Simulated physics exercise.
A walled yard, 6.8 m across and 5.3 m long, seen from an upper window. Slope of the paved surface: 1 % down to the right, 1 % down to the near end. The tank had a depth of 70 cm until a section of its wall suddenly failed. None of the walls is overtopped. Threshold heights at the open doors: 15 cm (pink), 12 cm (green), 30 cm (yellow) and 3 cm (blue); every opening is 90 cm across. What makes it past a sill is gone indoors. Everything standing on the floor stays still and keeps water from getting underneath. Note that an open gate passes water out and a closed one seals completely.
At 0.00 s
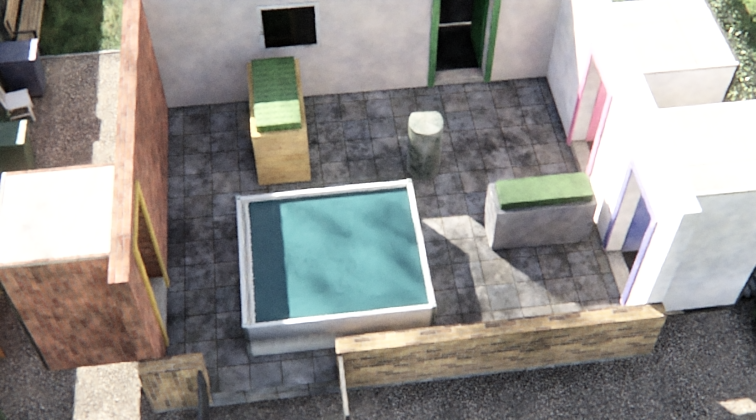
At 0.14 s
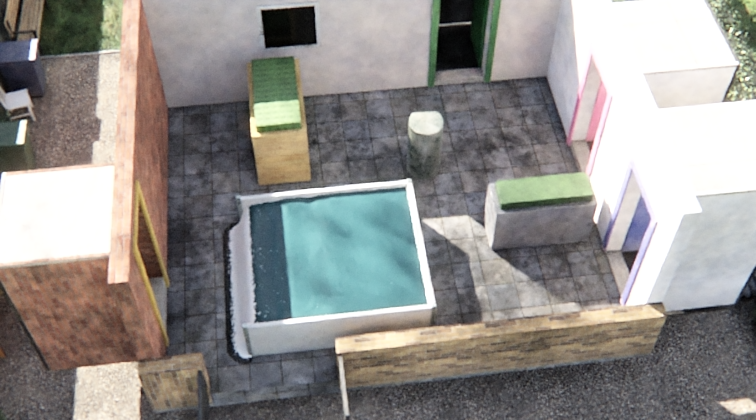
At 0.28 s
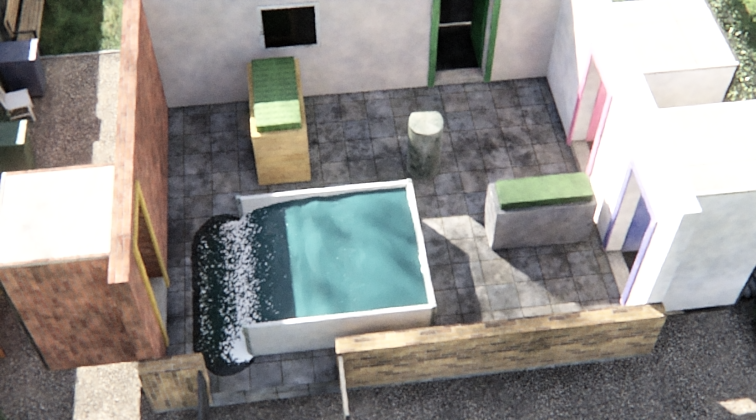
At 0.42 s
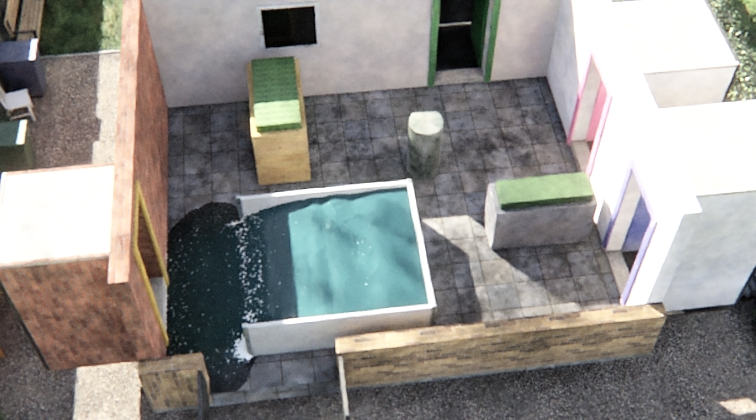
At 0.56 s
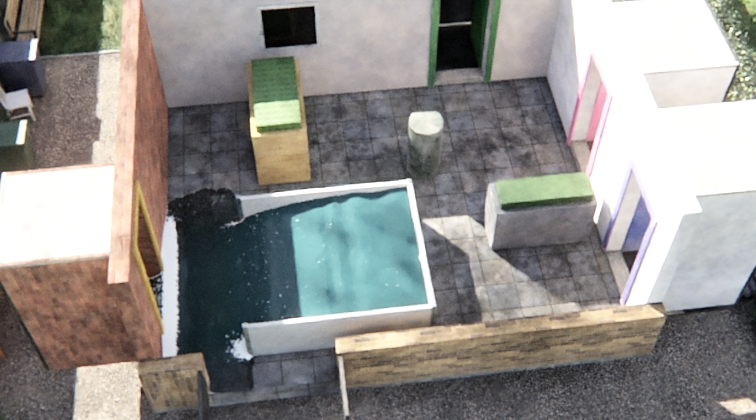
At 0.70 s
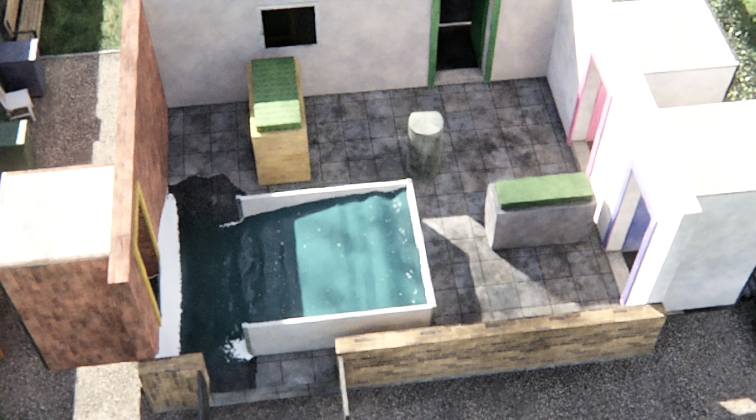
Walled paved yard with a white-sided tank of teal water, its left side opening and water surging across paving against a brick wall.
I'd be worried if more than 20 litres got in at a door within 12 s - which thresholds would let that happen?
Pink door: Not over; green door: Not over; yellow door: Over; blue door: Not over.
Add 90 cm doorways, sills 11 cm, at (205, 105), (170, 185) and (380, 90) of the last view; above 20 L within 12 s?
First doorway gets there, second gets there, third falls short.
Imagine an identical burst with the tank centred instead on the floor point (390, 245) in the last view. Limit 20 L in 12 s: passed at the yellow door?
So the yellow door tops the limit.
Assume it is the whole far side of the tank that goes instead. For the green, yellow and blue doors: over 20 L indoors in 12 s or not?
In that case, green door: More than that, yellow door: Less than that, blue door: More than that.
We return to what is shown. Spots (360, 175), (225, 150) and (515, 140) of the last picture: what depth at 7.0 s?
Around 3 cm, 15 cm and 2 cm, in the order given.
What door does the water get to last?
Answer: The blue door.
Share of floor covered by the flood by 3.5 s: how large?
I'd say around 40 % is wet.
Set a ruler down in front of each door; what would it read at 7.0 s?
Depths in centimetres - pink: 7, green: 1, yellow: 22, blue: 4.
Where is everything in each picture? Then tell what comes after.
In the first frame, the tank at (332, 253) is whole and still, 70 cm deep.
In the second frame, water pours out at (248, 280) and has run 1.2 m, to a hidden place; typically 8 cm deep outside, 70 cm at the tank's back.
In the third frame, the front is at a hidden place, 1.4 m from the gap at (248, 282); 1.7 m2 of floor is under water; 70 cm left at the back of the tank.
In the fourth frame, the front is at (199, 213), 1.7 m from the gap at (248, 282); 3.3 m2 of floor is under water; 70 cm left at the back of the tank.
In the fifth frame, water pours out at (248, 282) and has run 2.0 m, to (180, 203); typically 13 cm deep outside, 70 cm at the tank's back.
In the sixth frame, water pours out at (248, 283) and has run 2.4 m, to (169, 190); typically 16 cm deep outside, 67 cm at the tank's back.
After 1.4 s water covers 20 % of the floor and is deepest (59 cm) near (167, 383); pink door not reached, green door not reached, yellow door 53 cm at the sill, 65 L in, blue door not reached.
After 2.2 s water covers 30 % of the floor and is deepest (50 cm) near (167, 371); pink door not reached, green door not reached, yellow door 49 cm at the sill, 164 L in, blue door not reached.
After 3.5 s water covers 40 % of the floor and is deepest (43 cm) near (169, 135); pink door not reached, green door 2 cm at the sill, 0 L in, yellow door 25 cm at the sill, 213 L in, blue door not reached.
After 7.0 s water covers 75 % of the floor and is deepest (36 cm) near (167, 383); pink door 7 cm at the sill, 0 L in, green door 1 cm at the sill, 0 L in, yellow door 22 cm at the sill, 214 L in, blue door 4 cm at the sill, 0 L in.
After 12.0 s water covers 90 % of the floor and is deepest (15 cm) near (180, 381); pink door 11 cm at the sill, 1 L in, green door 7 cm at the sill, 0 L in, yellow door 11 cm at the sill, 214 L in, blue door 3 cm at the sill, 2 L in.
